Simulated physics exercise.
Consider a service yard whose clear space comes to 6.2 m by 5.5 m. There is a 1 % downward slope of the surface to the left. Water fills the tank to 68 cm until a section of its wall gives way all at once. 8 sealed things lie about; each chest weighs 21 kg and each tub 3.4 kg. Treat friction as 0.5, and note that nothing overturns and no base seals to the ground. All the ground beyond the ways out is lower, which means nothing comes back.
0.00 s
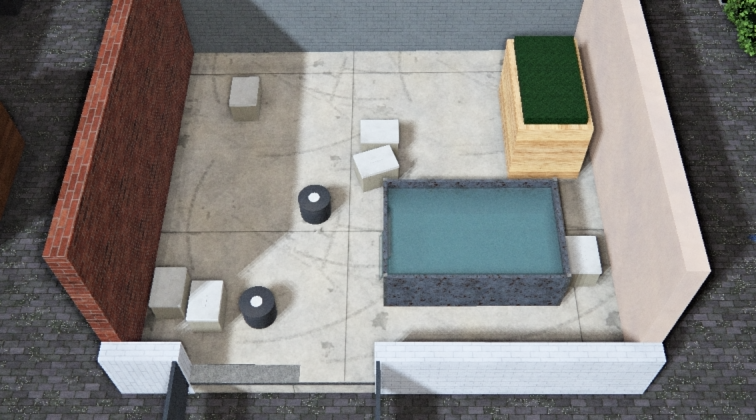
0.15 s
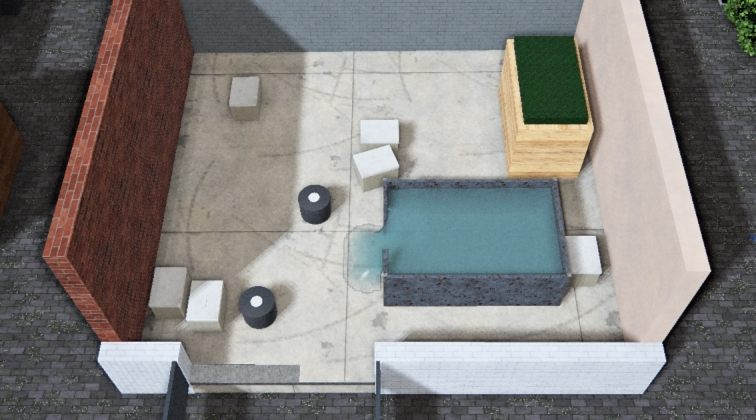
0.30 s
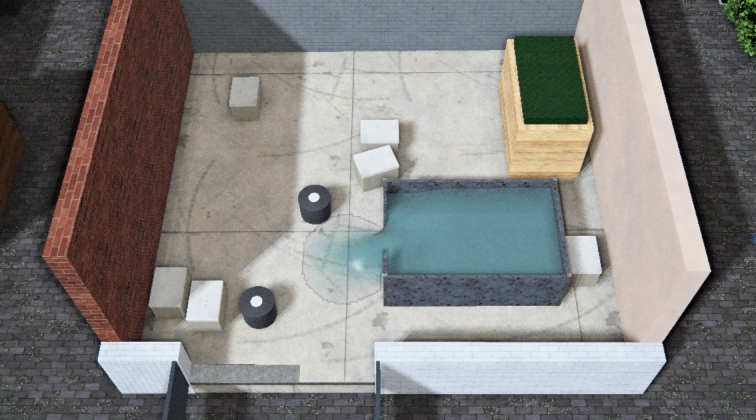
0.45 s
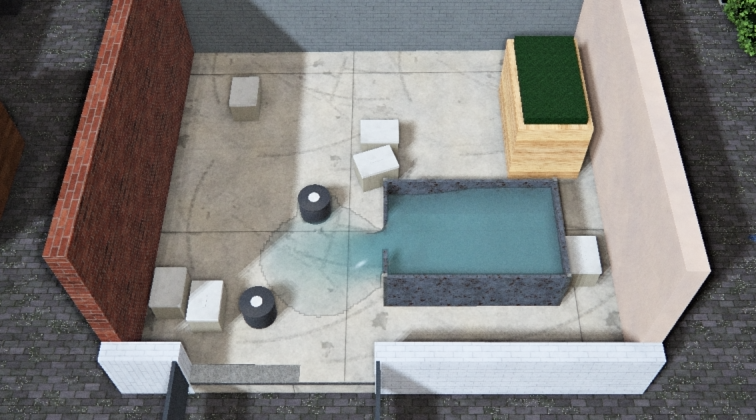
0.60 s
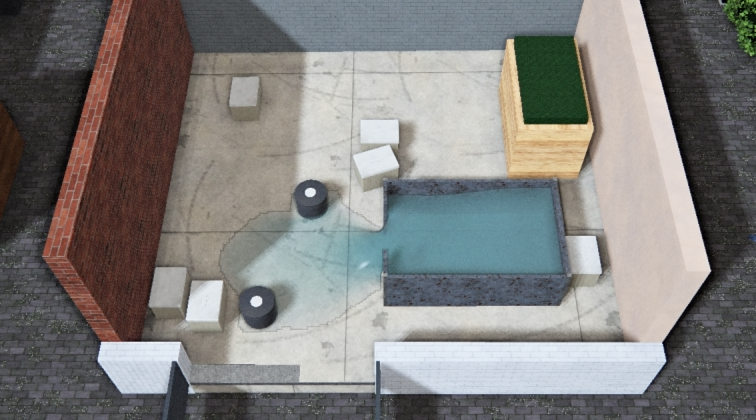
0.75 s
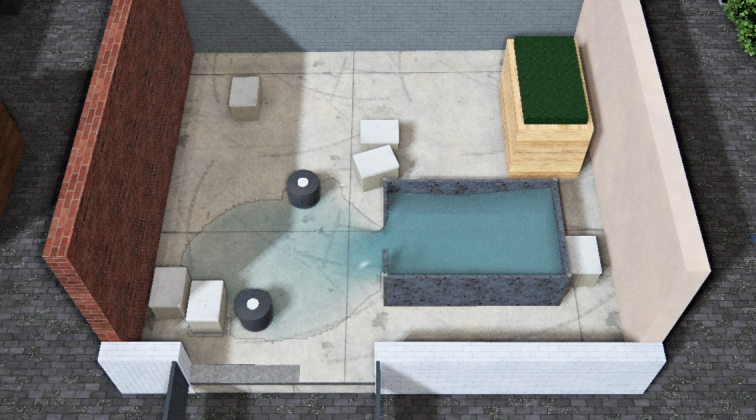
Water pouring through a gap in a raised pool's left side, spreading across the concrete yard and nudging two dark round tubs.
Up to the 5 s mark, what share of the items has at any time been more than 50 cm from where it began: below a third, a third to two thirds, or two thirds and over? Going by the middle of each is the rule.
A third to two thirds.
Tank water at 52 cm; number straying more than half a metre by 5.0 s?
It would come to 3 of them.
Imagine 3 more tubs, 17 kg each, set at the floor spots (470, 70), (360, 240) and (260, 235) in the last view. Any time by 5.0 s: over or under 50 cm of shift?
Answers in order are does not cross, crosses the line and crosses the line.
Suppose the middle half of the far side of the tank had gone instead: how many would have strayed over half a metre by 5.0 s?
Then it comes to 2.
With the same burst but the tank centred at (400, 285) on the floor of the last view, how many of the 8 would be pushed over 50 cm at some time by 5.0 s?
4.
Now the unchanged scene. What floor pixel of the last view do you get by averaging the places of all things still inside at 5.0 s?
(338, 203).
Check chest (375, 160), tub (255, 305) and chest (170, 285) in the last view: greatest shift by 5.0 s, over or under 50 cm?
Within the mark, beyond the mark, beyond the mark.
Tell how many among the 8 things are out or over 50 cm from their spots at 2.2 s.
I make it 2.
After 1.1 s 1 of 8 are over 50 cm from their spots; 1 afloat.
After 2.2 s 2 of 8 are over 50 cm from their spots; 2 afloat.
After 3.5 s 3 of 8 are over 50 cm from their spots; 3 afloat.
After 5.0 s 4 of 8 are over 50 cm from their spots, and 4 have been at some point; 2 afloat.
